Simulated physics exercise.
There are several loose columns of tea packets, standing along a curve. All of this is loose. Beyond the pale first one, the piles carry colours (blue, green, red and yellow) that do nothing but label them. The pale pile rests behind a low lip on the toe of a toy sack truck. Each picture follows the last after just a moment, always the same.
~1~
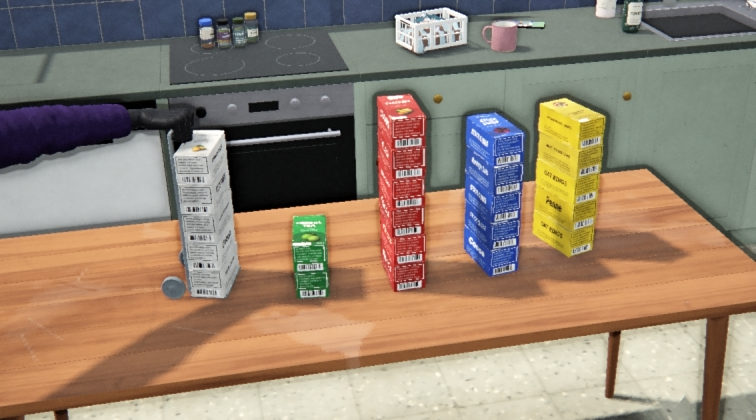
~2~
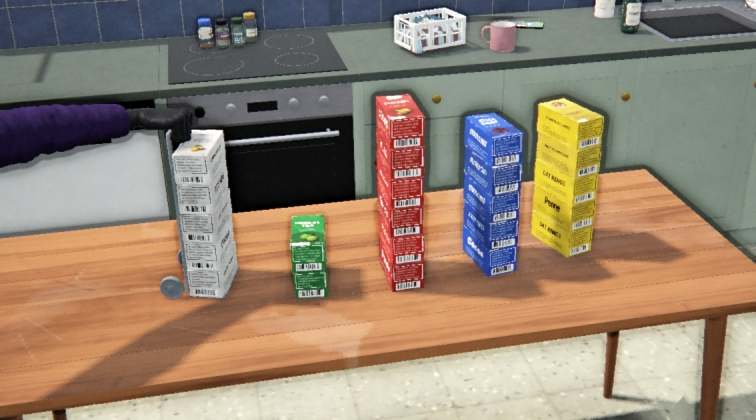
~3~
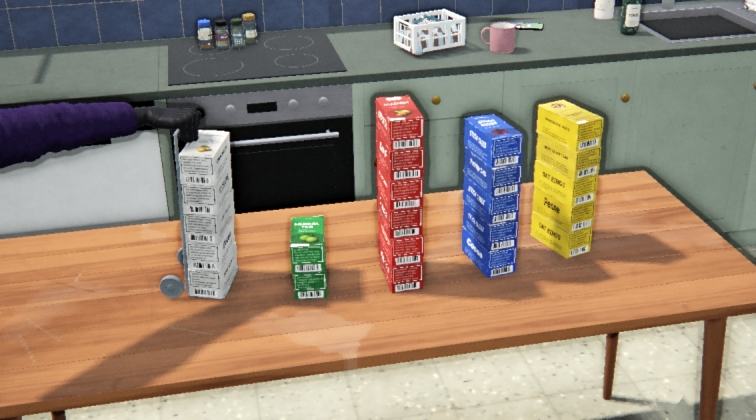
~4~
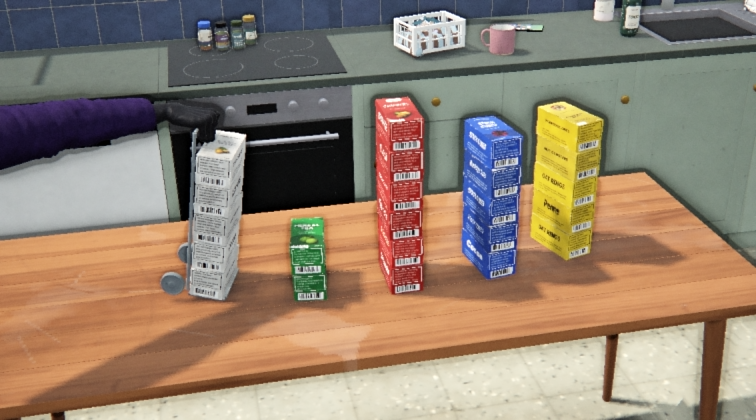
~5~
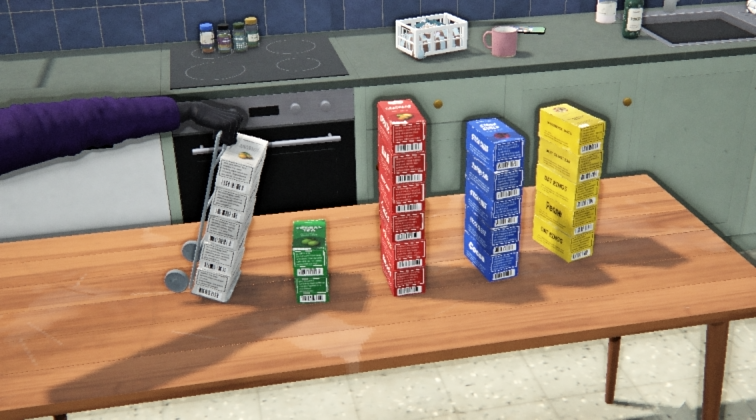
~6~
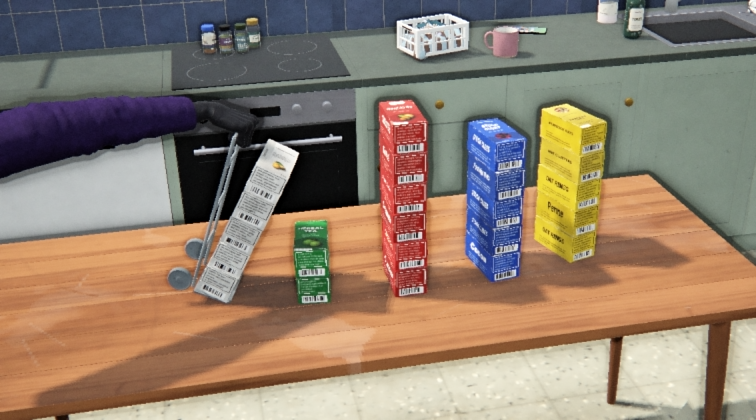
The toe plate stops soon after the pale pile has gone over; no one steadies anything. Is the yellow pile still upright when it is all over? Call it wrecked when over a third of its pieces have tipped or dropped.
Yes.
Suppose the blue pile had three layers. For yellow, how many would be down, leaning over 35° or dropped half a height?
By colour: Yellow 0.
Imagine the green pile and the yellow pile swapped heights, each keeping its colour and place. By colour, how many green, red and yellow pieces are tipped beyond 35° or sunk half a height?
By colour: Green 5, red 6, yellow 1.
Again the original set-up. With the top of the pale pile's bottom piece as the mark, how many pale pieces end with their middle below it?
I make it 3 all told.
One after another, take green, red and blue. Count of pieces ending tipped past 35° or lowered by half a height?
Once everything settles, the down count is green 1, red 0 and blue 0.
Soon, 0 of the pale pile down; none of the 5 yellow packets down (0 of 18 in all colours); top yellow packet unmoved.
A while on, 5 of the pale pile down; none of the 5 yellow packets down (0 of 18 in all colours); top yellow packet unmoved.
Towards the end, 5 of the pale pile down; none of the 5 yellow packets down (0 of 18 in all colours); top yellow packet unmoved; top green packet tipped barely.
Then, 5 of the pale pile down; none of the 5 yellow packets down (1 of 18 in all colours); top yellow packet unmoved; top green packet tipped well over.
Finally, 5 of the pale pile down; none of the 5 yellow packets down (1 of 18 in all colours); top yellow packet unmoved; top green packet tipped well over. Seen by the last camera, middles, top yellow packet near (573, 129), top green packet near (340, 251).
